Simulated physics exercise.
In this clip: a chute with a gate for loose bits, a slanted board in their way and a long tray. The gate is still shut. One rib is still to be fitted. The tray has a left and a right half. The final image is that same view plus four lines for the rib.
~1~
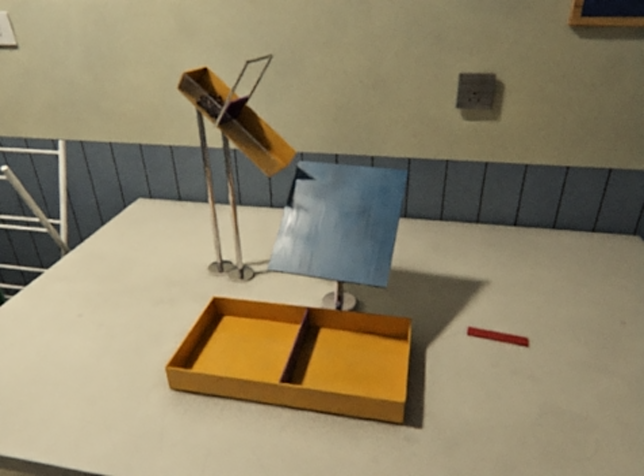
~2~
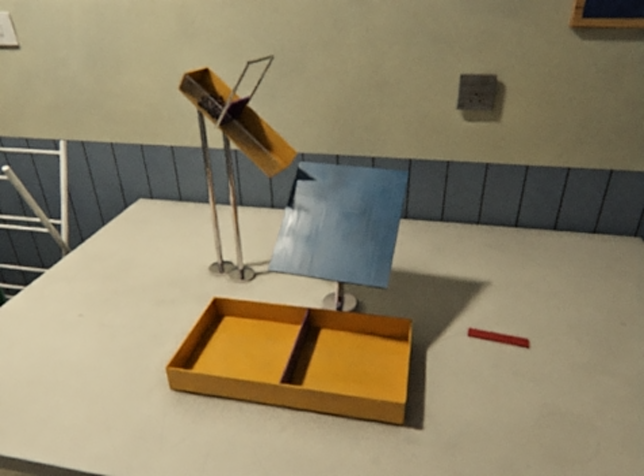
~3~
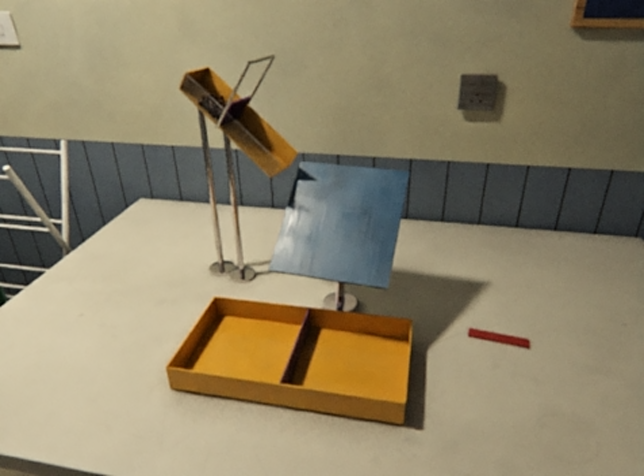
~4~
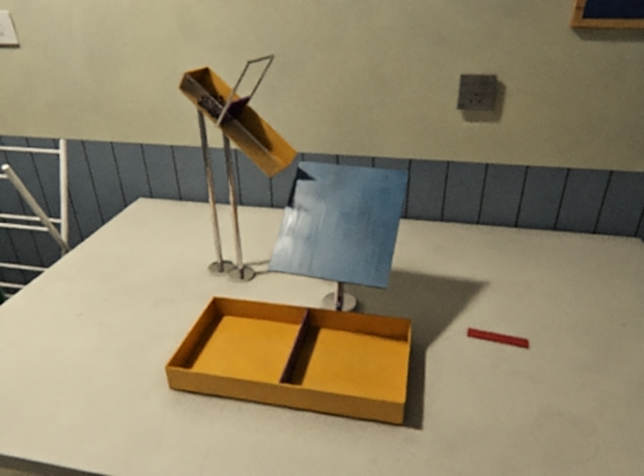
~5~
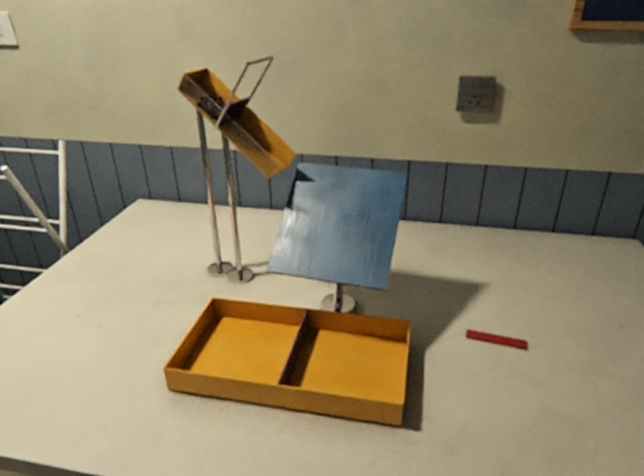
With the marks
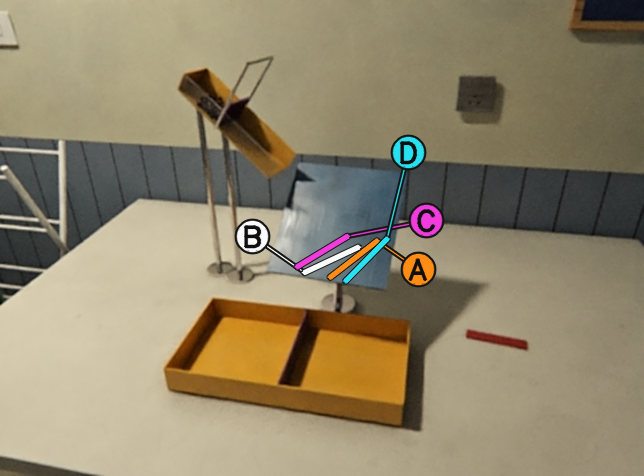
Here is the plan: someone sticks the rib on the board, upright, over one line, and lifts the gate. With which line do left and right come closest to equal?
A beats the others.
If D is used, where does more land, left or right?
The right half.
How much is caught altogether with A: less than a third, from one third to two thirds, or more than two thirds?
It is more than two thirds.
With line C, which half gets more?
More lands on the left.
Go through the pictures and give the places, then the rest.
Load behind the gate at (222, 106), chocolate balls; lip of the chute at (279, 171), sloping fairly steeply, in the first picture.
Middle of the board at (340, 220), tilted fairly steeply; middle of its low edge at (325, 279); of its high edge at (353, 166), in the second picture.
Front corners of the tray at (166, 367) and (405, 403); front end of its middle wall at (280, 384); gate still shut at (239, 103), in the third picture.
Middle of the load at (224, 106); lip at (279, 172), in the fourth picture.
Middle of the load at (223, 107); lip at (278, 173), in the fifth picture.
On the marked copy, line A from (377, 240) to (330, 277); line B from (358, 247) to (304, 272); line C from (347, 236) to (297, 266); line D from (387, 238) to (345, 280).
Choosing A, of what is caught, about half in the left half, about half in the right.
Choosing B, of what is caught, all in the left half, none in the right.
Choosing C, of what is caught, most in the left half, a small part in the right.
Choosing D, of what is caught, a small part in the left half, most in the right.
